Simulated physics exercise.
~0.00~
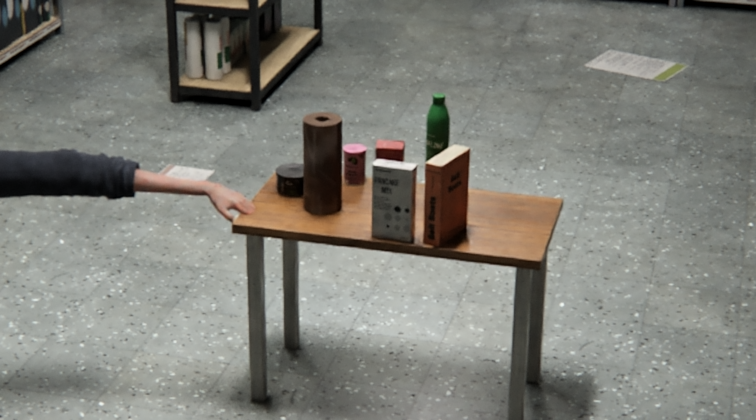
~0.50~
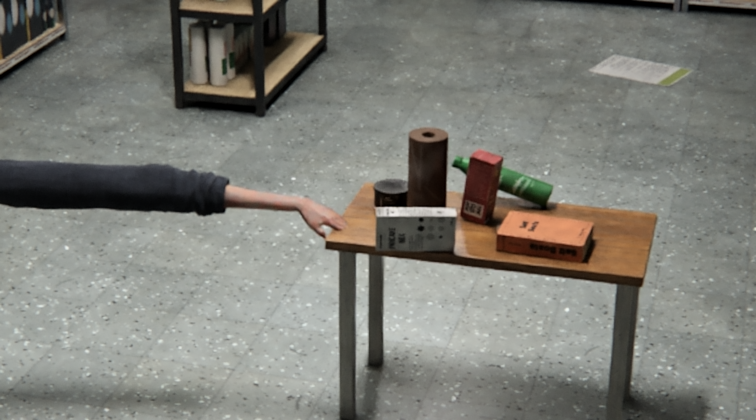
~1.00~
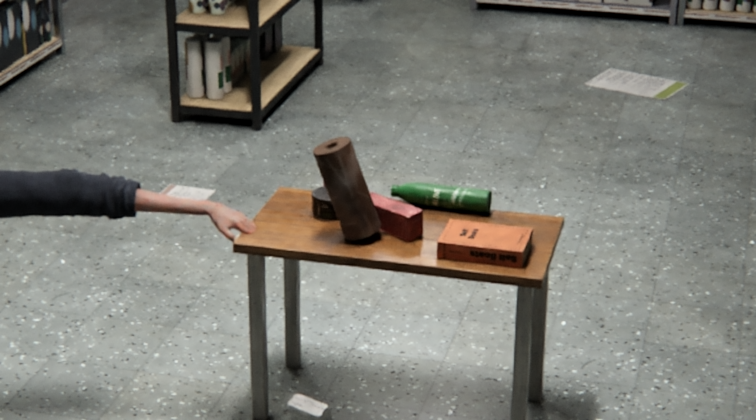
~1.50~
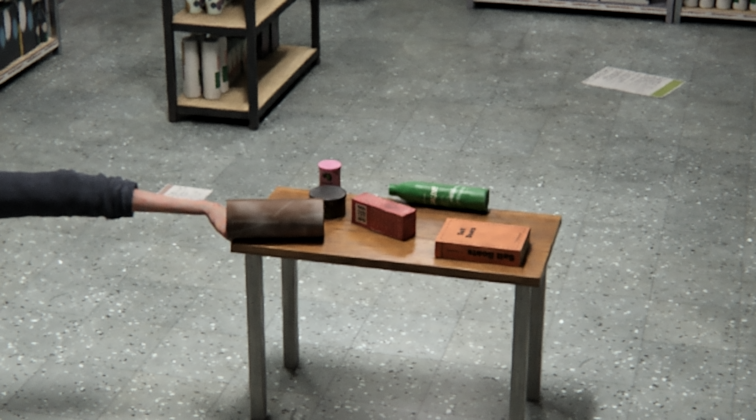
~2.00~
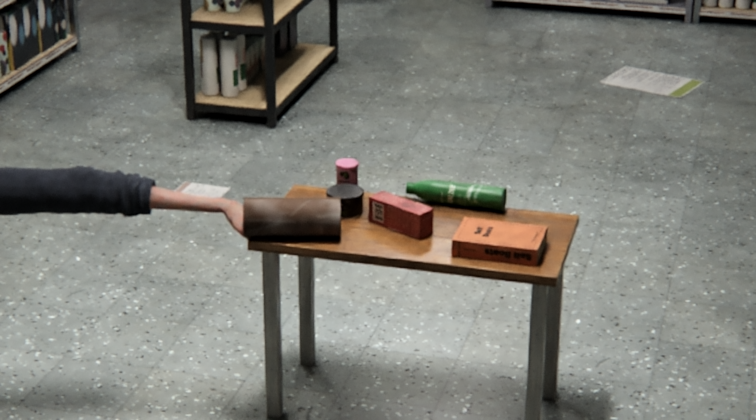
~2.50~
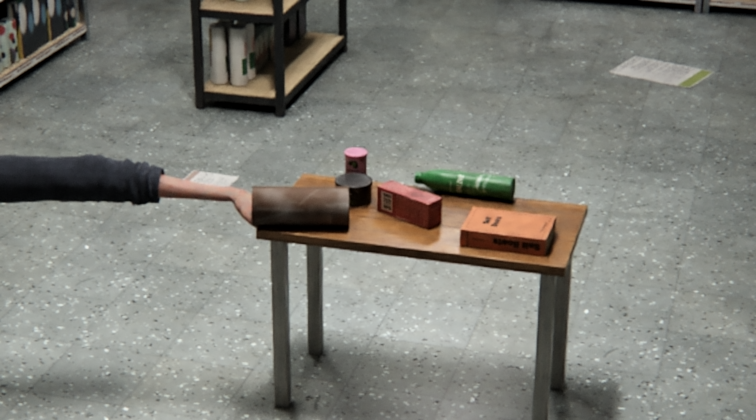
In the video, a hand drags a small table right and back left, toppling the green bottle, orange book, red carton and brown roll, which stay lying on it, while the white packet falls off; the black tub and pink tin remain on the tabletop.
